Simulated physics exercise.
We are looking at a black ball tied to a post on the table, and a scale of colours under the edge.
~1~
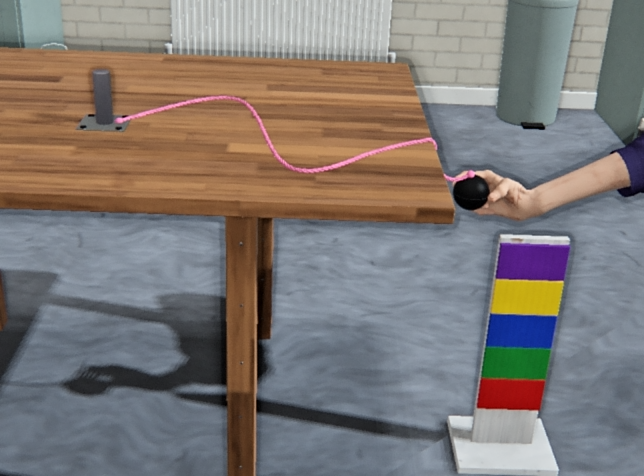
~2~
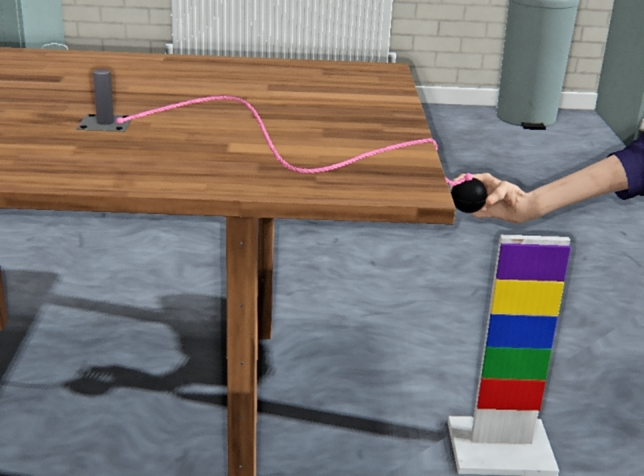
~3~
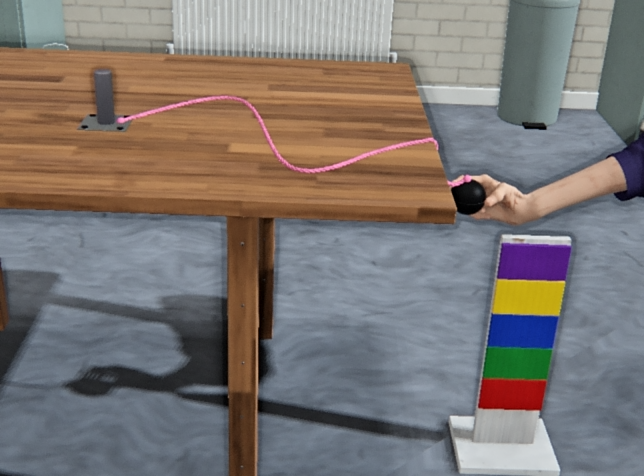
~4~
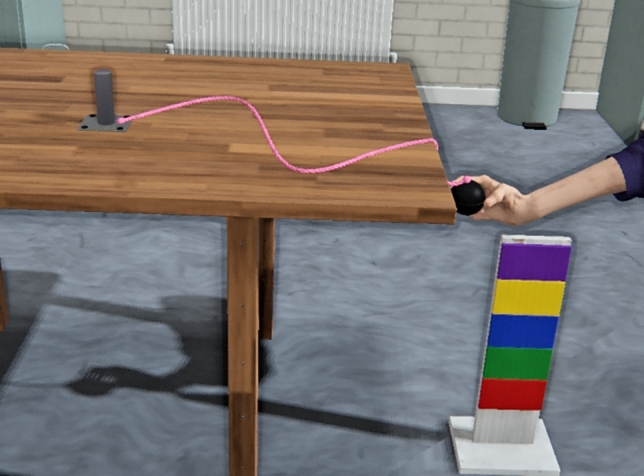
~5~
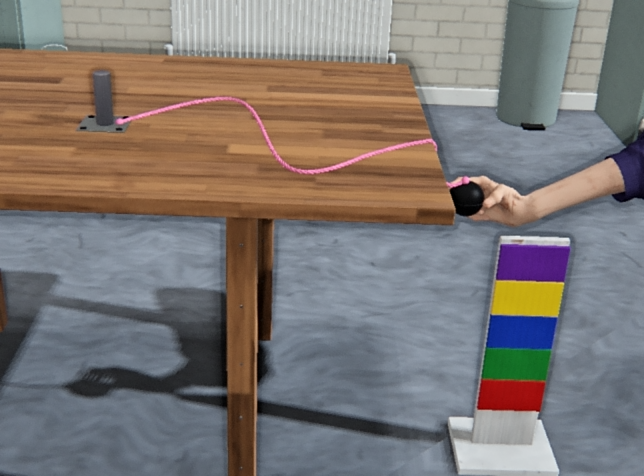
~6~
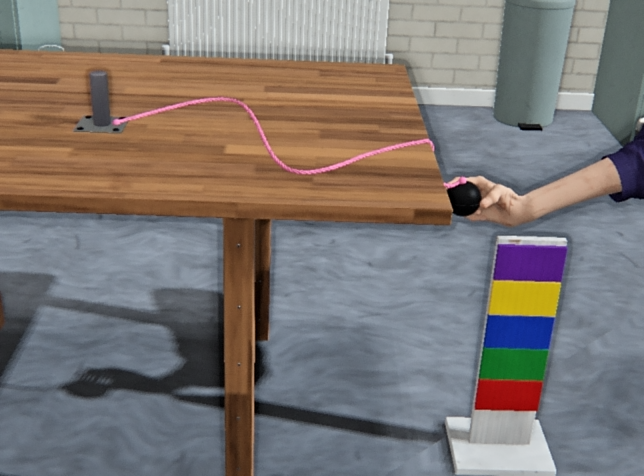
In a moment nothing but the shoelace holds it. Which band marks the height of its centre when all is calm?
Its centre hangs level with the red band.
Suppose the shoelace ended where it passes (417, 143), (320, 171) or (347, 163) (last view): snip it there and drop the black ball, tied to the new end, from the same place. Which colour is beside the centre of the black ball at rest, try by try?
In that order: Blue; no band; purple.
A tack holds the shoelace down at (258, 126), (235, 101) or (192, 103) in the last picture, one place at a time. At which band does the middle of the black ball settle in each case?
Taking them in turn: Blue; green; green.
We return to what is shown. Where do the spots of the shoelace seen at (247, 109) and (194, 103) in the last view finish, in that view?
At (298, 127), then (219, 126).
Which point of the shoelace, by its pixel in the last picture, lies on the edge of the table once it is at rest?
The one at (272, 154).
Early on, ball near (434, 393); level with red.
Midway, ball near (376, 363); level with red.
Near the end, ball near (418, 383); level with red.
Finally, ball near (394, 378); level with red. Its middle rests at the red band.
